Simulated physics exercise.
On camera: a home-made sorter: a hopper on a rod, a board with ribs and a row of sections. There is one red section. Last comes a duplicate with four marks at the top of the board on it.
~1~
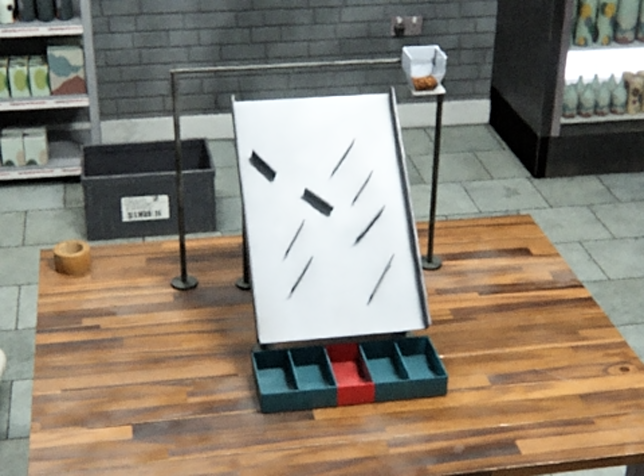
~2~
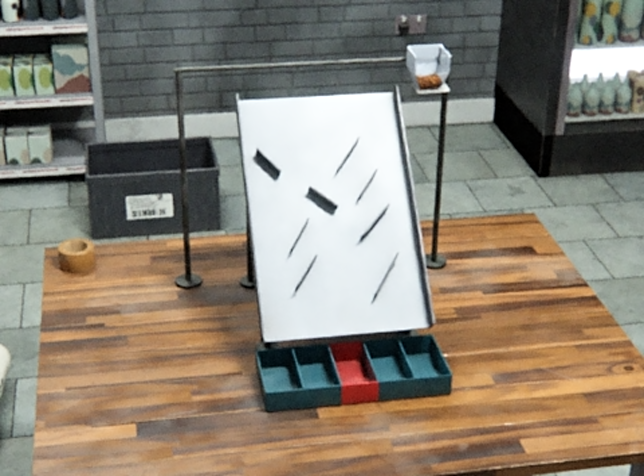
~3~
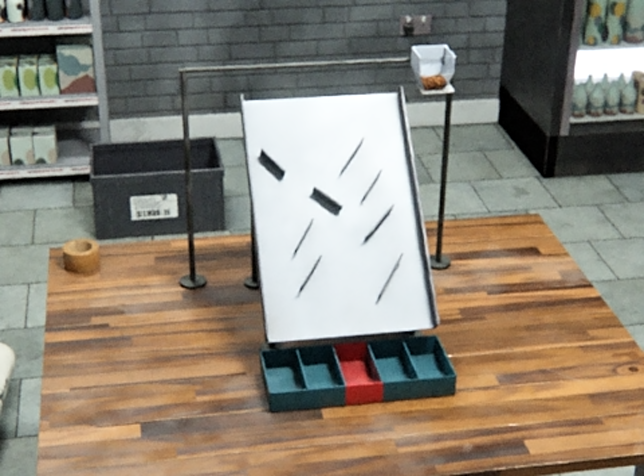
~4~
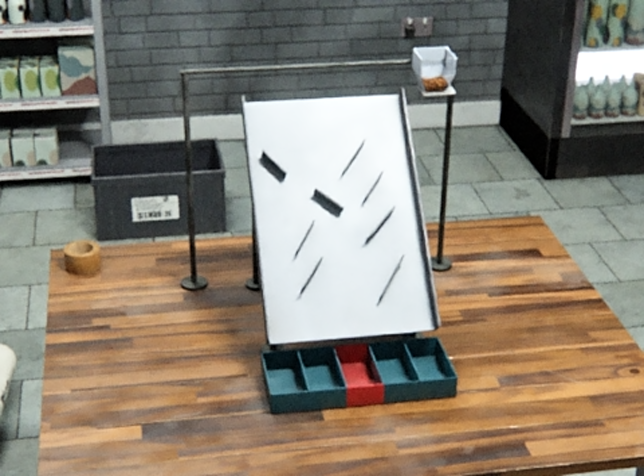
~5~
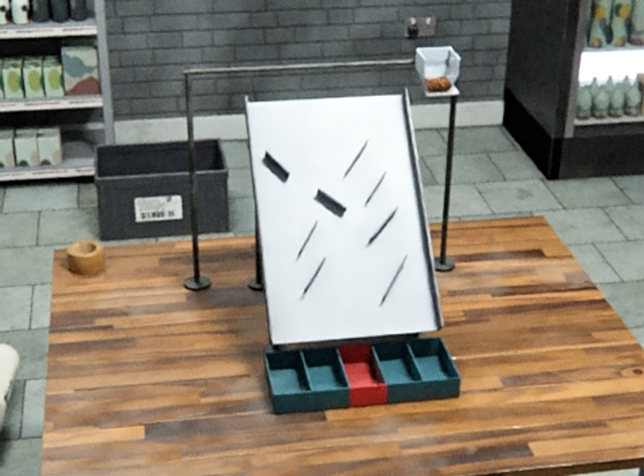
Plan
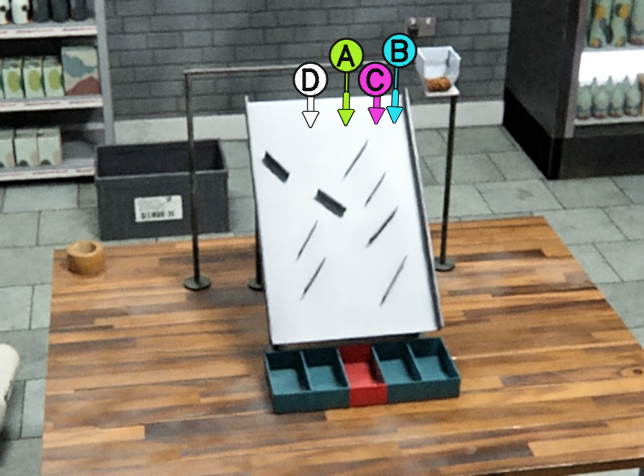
The view drifts slightly while the white ribbed board and small raised hopper stay still.
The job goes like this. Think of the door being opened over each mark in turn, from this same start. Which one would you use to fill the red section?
A beats the others.
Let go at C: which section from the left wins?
The fifth from the left.
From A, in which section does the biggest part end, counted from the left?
The third.
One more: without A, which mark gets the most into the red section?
Here it is mark D.
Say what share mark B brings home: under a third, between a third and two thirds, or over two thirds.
Under a third.
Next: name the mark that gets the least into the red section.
Mark B.
On the marked copy, mark A meets the board at (345, 119); mark B meets the board at (394, 117); mark C meets the board at (376, 118); mark D meets the board at (310, 121).
For mark A, about two thirds in the red section, about a quarter in other sections, a small part outside the box.
For mark B, a stray few in the red section, nearly all in other sections, a stray few outside the box.
For mark C, about a quarter in the red section, most in other sections, a stray few outside the box.
For mark D, about half in the red section, about half in other sections.
